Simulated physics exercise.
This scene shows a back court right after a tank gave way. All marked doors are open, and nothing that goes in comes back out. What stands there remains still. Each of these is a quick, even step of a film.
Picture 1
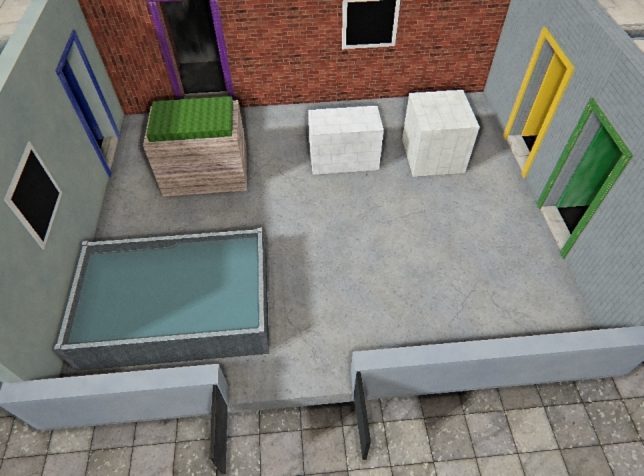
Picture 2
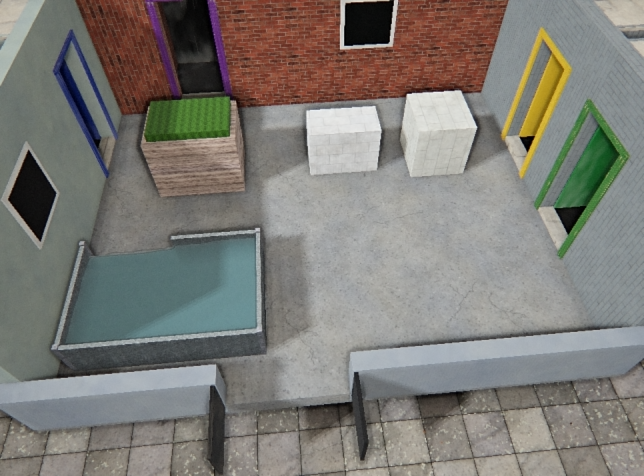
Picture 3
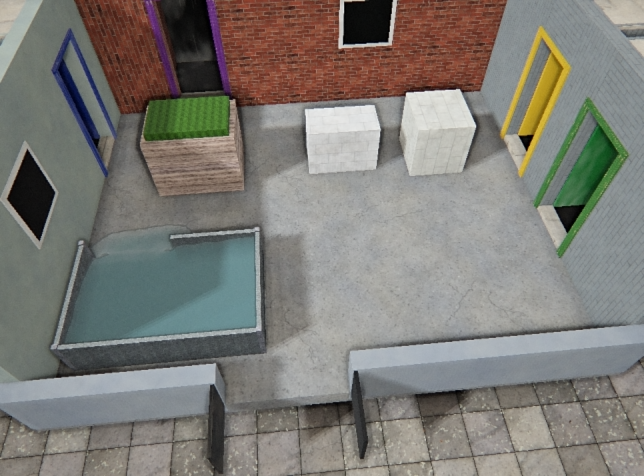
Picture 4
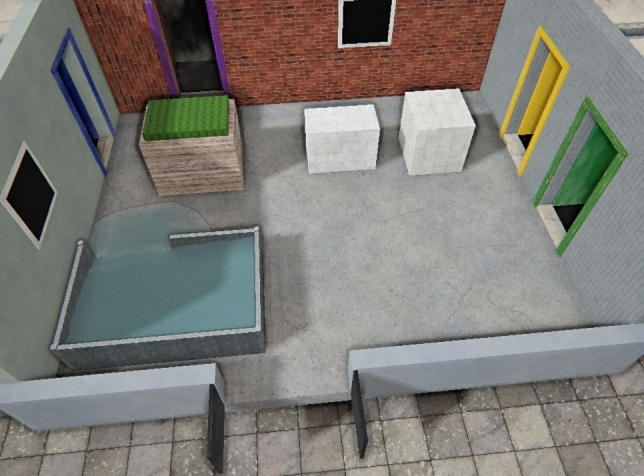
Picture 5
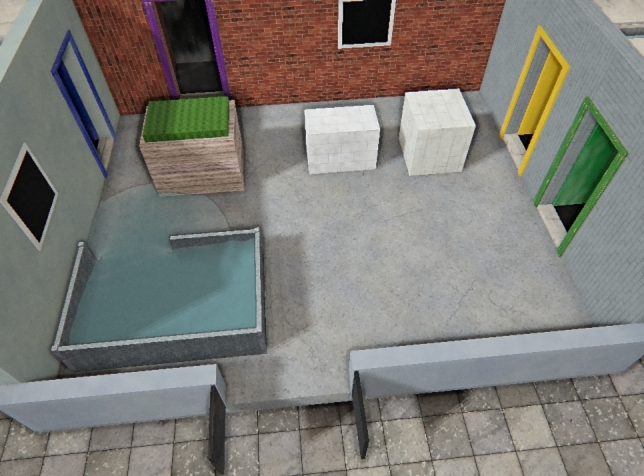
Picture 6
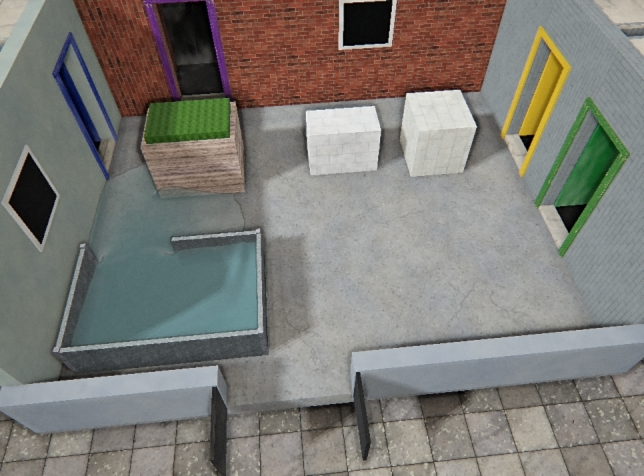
A walled back court with a grey concrete floor is seen from above by a still camera. An open tank of blue-green water sits at the lower left, below a grass-topped wooden box, with two white blocks near the brick back wall, a blue-framed doorway left, and yellow and green ones right. The tank's far side opens, and a thin sheet of water spreads from the gap across the floor towards the box.
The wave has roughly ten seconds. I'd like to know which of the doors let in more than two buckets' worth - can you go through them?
Sure: The blue door lets in more; the purple door does not; the yellow door does not; the green door does not.
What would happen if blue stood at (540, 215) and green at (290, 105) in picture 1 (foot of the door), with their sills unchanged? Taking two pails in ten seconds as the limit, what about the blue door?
Note - blue: Comes out below.
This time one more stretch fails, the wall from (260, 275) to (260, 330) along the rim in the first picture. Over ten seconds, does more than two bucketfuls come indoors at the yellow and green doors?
In that setup the yellow door keeps within bounds, but the green door runs over the limit.
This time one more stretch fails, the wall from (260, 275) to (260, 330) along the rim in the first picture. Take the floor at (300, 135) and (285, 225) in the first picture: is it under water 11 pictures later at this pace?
Still dry, Still dry.
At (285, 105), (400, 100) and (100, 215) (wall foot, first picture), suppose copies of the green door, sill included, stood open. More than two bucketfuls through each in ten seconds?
Stays below the line; stays below the line; crosses the line.
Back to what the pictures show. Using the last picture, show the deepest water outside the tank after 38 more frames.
I'd mark about pixel (469, 106).
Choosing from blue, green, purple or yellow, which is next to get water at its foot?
Looks like the blue-painted one gets there first.
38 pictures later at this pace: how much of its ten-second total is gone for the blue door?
About 80 %.
A moment on, water covers 15 % of the floor; the blue door wet at the sill, nothing in, the purple door not reached, the yellow door not reached, the green door not reached.
Next, water covers 25 % of the floor; the blue door under two buckets in, the purple door wet at the sill, nothing in, the yellow door not reached, the green door not reached.
Then, water covers 55 % of the floor; the blue door over two buckets in, the purple door wet at the sill, nothing in, the yellow door not reached, the green door not reached.
Later, water covers 85 % of the floor; the blue door over two buckets in, the purple door wet at the sill, nothing in, the yellow door wet at the sill, nothing in, the green door wet at the sill, nothing in.
In the end, water covers 95 % of the floor; the blue door far over two buckets in, the purple door wet at the sill, nothing in, the yellow door wet at the sill, nothing in, the green door wet at the sill, nothing in.
